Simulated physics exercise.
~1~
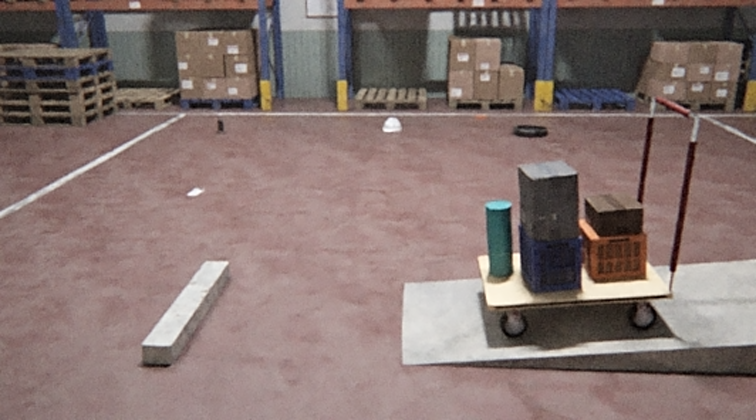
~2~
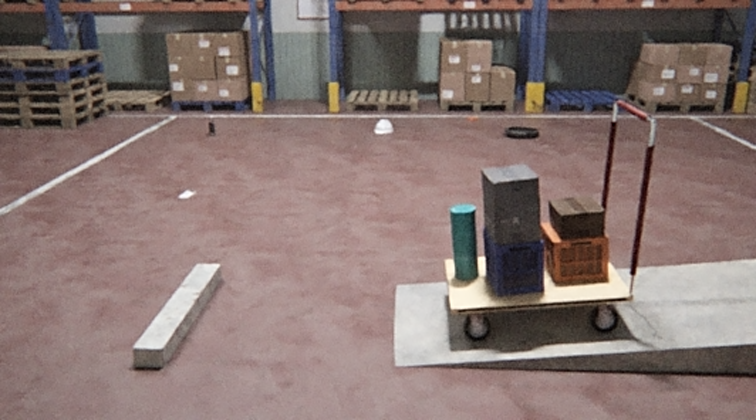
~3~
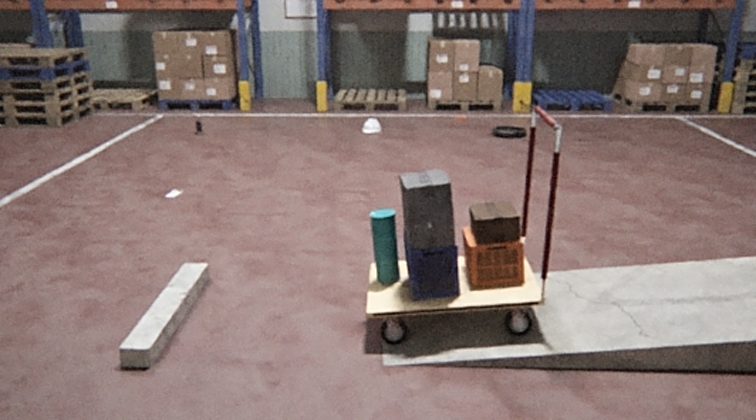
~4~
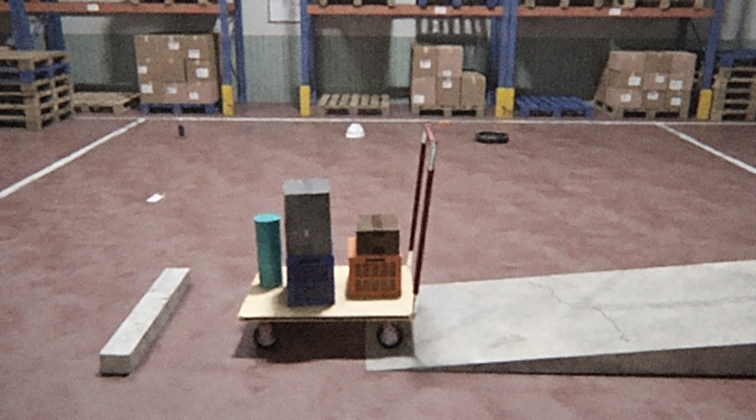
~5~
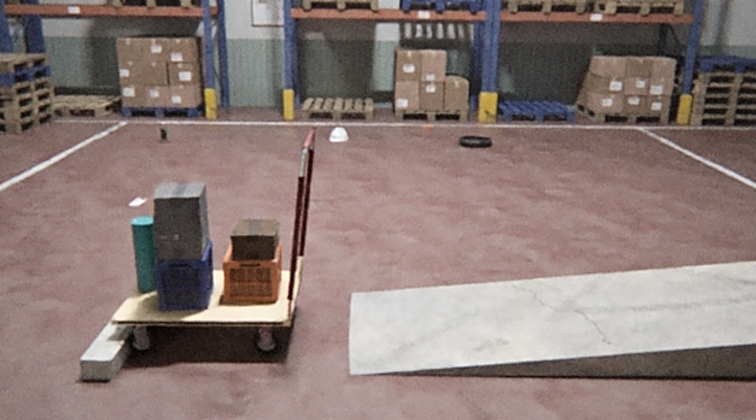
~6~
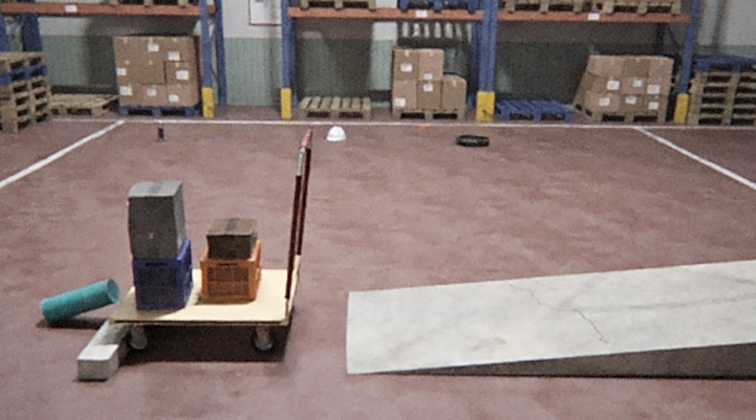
To begin with, a flat trolley with a red handle stands on a pale ramp in a warehouse, carrying a turquoise canister, a grey box on a blue crate, and a brown parcel on an orange crate. It rolls left down the slope with everything still upright. The trolley leaves the ramp and crosses the level floor toward a low kerb. It reaches the kerb and stops there, the canister at its front edge. The canister then topples off to the left and ends tipped over beyond the deck, while the boxes and crates, shifted slightly forward, stay aboard.
